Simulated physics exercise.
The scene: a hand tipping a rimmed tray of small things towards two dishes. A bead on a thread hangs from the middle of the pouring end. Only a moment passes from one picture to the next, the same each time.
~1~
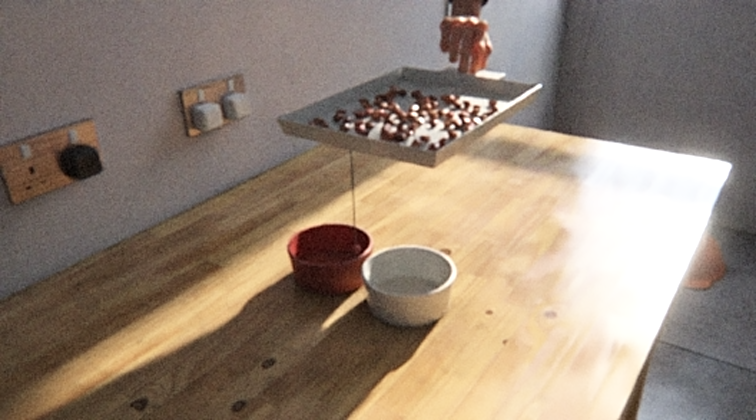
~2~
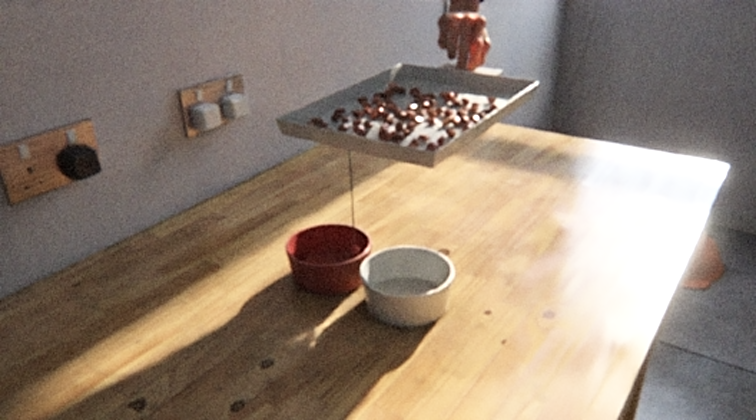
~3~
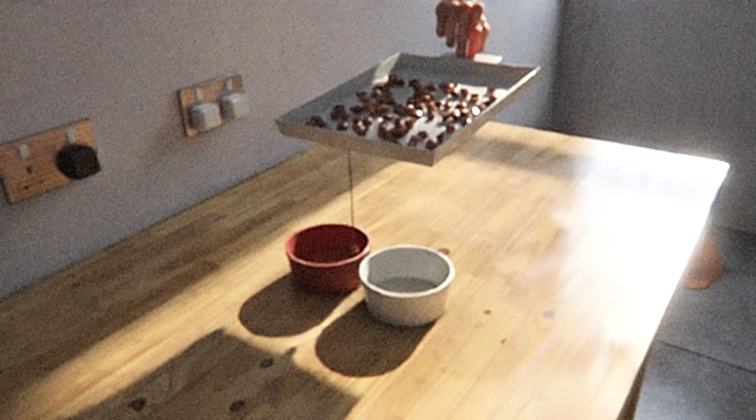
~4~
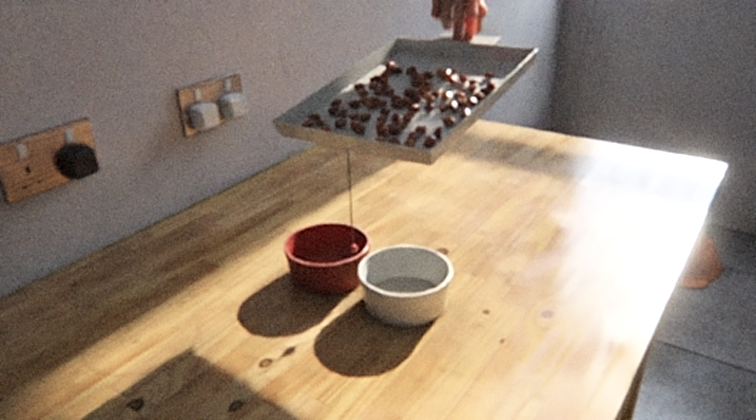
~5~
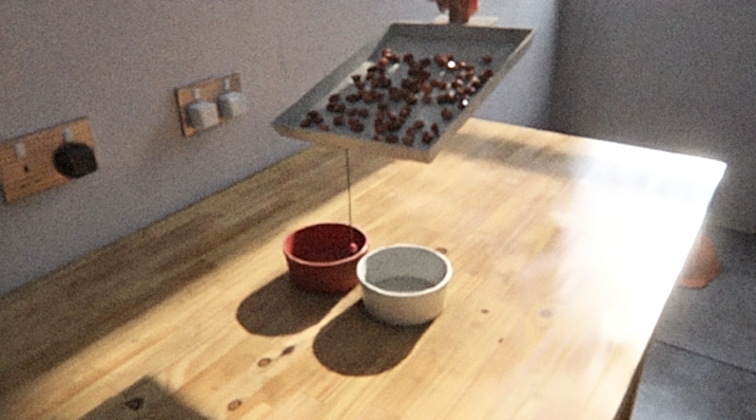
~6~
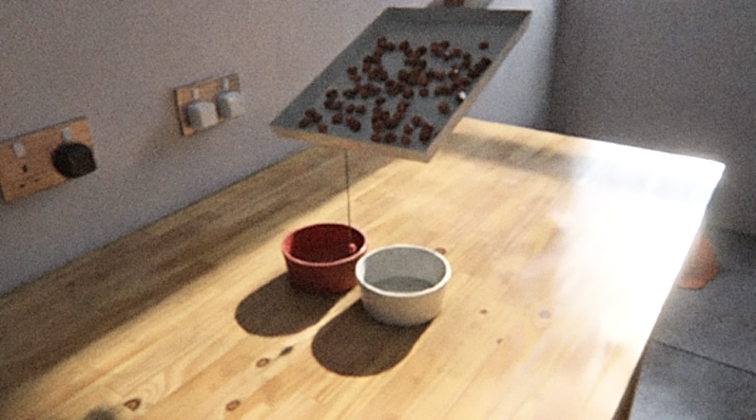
A rimmed tray scattered with small reddish-brown pieces tilts steadily as a hand raises its far end, its near edge staying above a red dish and a white dish on a wooden table, while the pieces keep their places.
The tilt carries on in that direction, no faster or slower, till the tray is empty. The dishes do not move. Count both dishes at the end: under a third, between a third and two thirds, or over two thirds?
Together they catch less than a third.
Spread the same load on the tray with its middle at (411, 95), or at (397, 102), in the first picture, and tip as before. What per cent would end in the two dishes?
The first gives 10 %, the second 10 %.
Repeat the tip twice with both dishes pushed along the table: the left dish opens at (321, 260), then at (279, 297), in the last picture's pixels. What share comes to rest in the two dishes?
Roughly 50 per cent, and 20 per cent.
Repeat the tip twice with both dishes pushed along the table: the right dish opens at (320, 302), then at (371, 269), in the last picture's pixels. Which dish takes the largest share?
In turn: The right dish; the left one.
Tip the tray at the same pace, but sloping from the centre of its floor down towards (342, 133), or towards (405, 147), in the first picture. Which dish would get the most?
The first try: The left-hand dish. The second: The right dish.
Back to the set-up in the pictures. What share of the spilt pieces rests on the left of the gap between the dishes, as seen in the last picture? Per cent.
Some 90 per cent.
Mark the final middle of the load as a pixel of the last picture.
At about (291, 313).
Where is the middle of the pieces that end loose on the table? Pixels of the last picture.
Around (283, 320).
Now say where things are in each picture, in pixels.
The first picture shows corners of the pouring end near (282, 118) and (434, 150), level; middle of the load near (411, 117), bits of crushed brick; left dish near (304, 275); right dish near (383, 305); bead on its thread near (356, 249).
The second picture shows corners of the pouring end near (280, 118) and (433, 150), level; middle of the load near (409, 115).
The third picture shows corners of the pouring end near (279, 119) and (431, 149), tipped barely, lowest at the left corner; middle of the load near (409, 110).
The fourth picture shows corners of the pouring end near (277, 120) and (429, 149), tipped a little, lowest at the left corner; middle of the load near (406, 102).
The fifth picture shows corners of the pouring end near (275, 121) and (427, 148), tipped clearly, lowest at the left corner; middle of the load near (404, 94).
The sixth picture shows corners of the pouring end near (274, 123) and (424, 148), tipped clearly, lowest at the left corner; middle of the load near (401, 86); left dish near (299, 274); right dish near (378, 304).
Shortly afterwards, tray tipped steeply; the bulk on the tray; a little in the air.
Next, tray tipped past a quarter turn; near a quarter on the tray; a little in the left dish; near a third outside both; near a third in the air.
Some moments later, tray tipped past a quarter turn; a little in the left dish; all but a few outside both.
In the end, tray tipped past a quarter turn; none at all in the right dish; a little in the left dish; all but a few outside both.
